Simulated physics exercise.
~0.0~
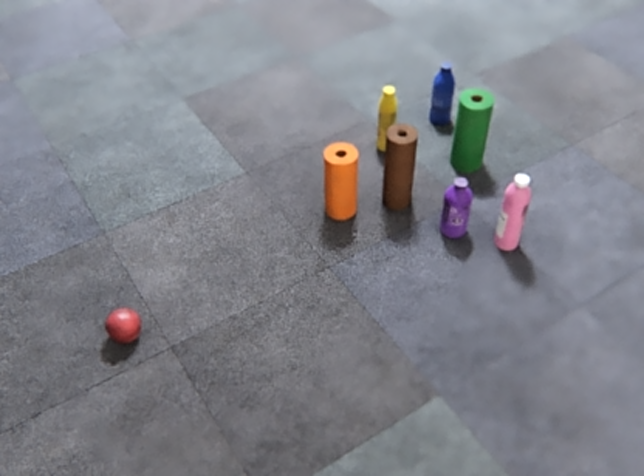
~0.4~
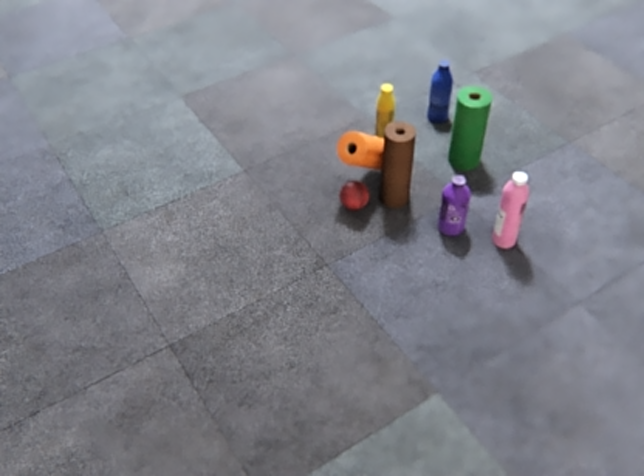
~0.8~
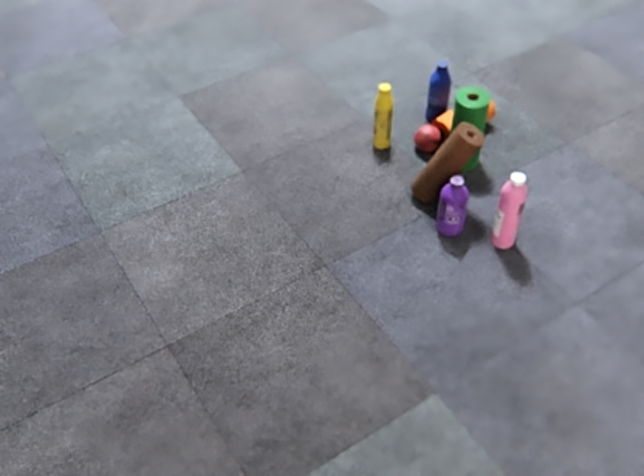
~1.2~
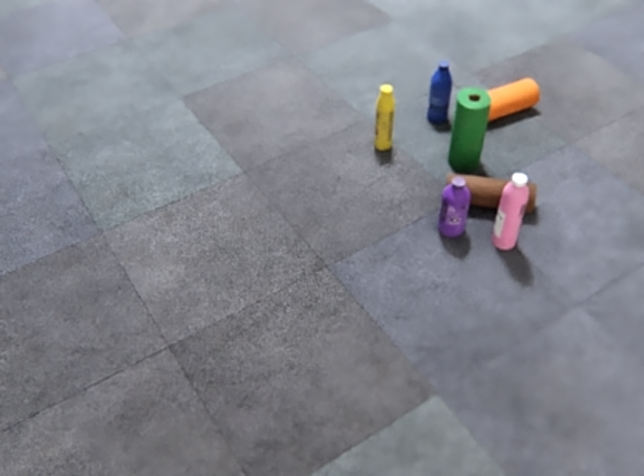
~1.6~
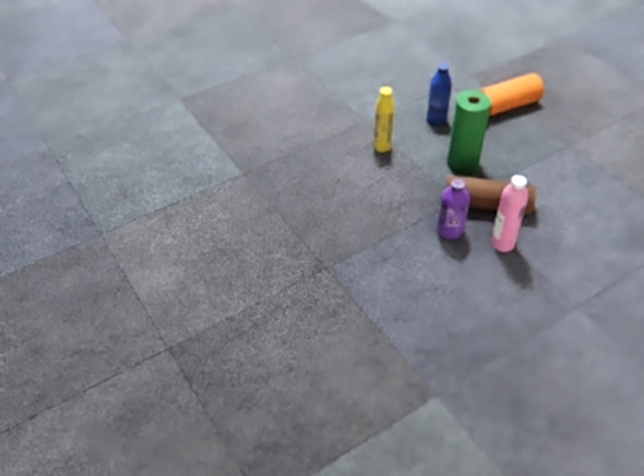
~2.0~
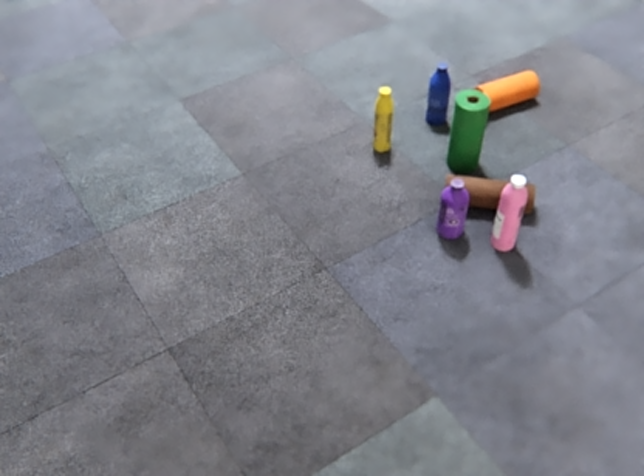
Red ball rolling across a grey tiled floor, knocking down the orange roll, then the brown one, while green roll and bottles stay standing.
